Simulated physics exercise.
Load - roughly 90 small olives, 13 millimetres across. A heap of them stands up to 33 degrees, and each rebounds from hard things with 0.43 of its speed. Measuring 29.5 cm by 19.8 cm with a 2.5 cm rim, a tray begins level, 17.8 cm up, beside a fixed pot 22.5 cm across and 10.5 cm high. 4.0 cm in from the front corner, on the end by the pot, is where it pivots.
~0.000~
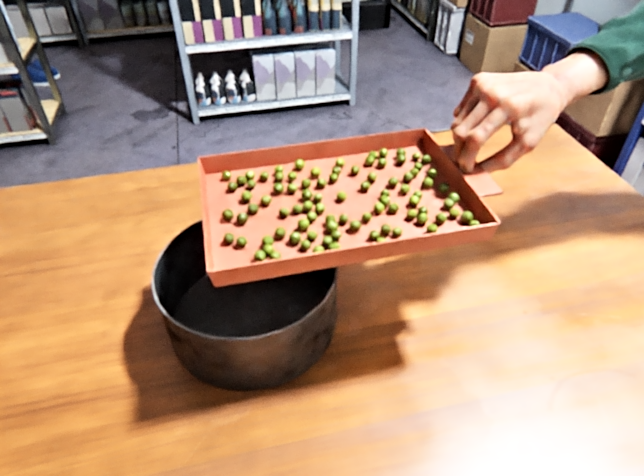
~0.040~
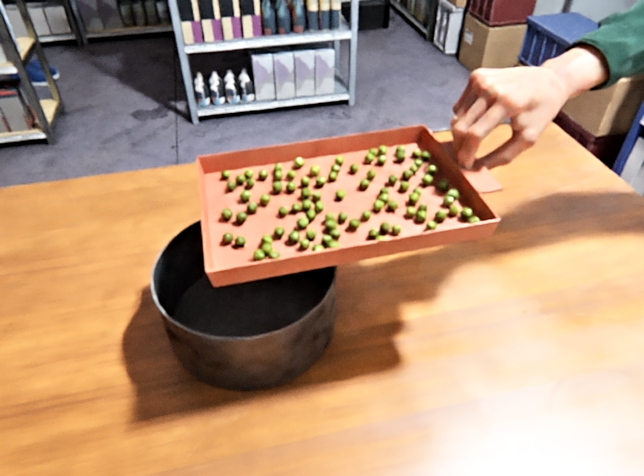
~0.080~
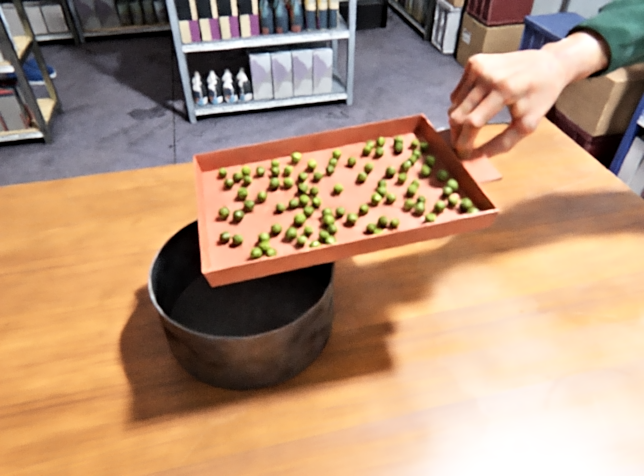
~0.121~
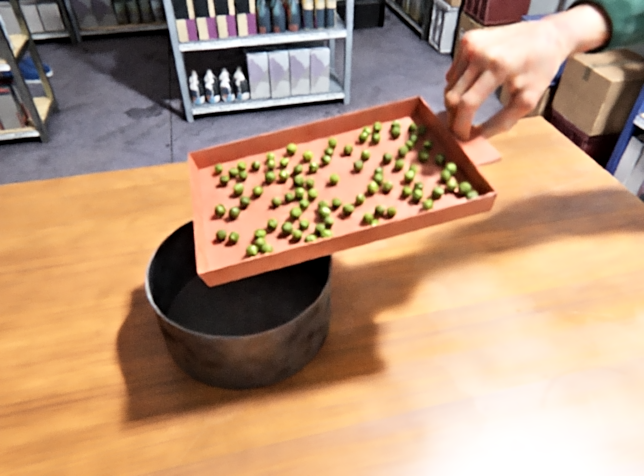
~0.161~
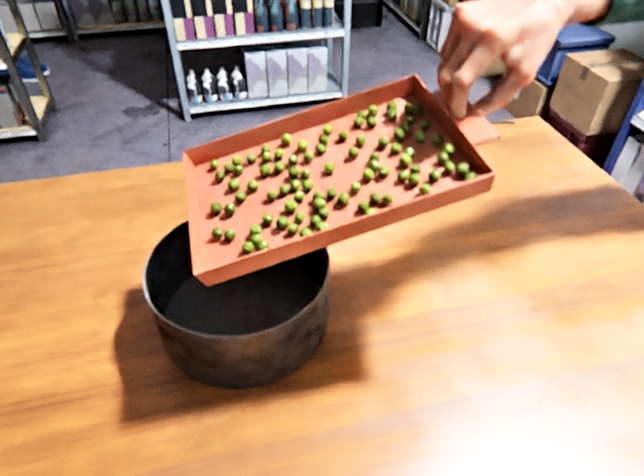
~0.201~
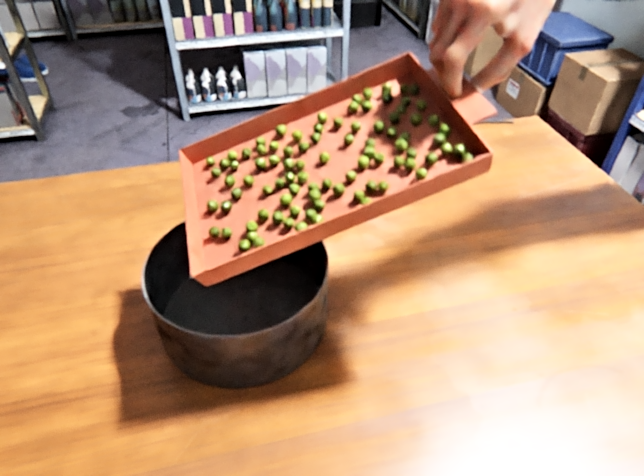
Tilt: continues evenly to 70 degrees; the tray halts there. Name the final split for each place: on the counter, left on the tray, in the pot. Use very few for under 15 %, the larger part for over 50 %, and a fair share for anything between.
Counter: A fair share, left on the tray: The larger part, pot: Very few.
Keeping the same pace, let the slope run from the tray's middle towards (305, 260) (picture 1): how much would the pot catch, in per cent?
Estimate: Near 0 per cent.
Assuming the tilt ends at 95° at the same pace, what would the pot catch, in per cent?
Pot share: About 30 per cent.
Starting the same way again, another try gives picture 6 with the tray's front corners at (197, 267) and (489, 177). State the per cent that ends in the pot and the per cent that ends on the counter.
Pot: 0, counter: 5.
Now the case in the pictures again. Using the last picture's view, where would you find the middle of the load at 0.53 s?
Approximately (208, 203) in the last picture.
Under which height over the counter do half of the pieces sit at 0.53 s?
Around 22 cm up.
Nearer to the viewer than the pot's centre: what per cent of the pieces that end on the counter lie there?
About 80 per cent.
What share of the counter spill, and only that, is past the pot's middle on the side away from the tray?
Estimate: Roughly 100 per cent of the pieces.
After 0.40 s, tilt 46 degrees; the tray holds 100 %, the pot 0 %.
After 0.53 s, tilt 63 degrees; the tray holds 100 %, the pot 0 %.
Then, at 0.79 s, tilt 70 degrees; the tray holds 65 %, the pot 0 %.
In the end, at 1.7 s, counter 35 %, tray 60 %, pot 5 %.
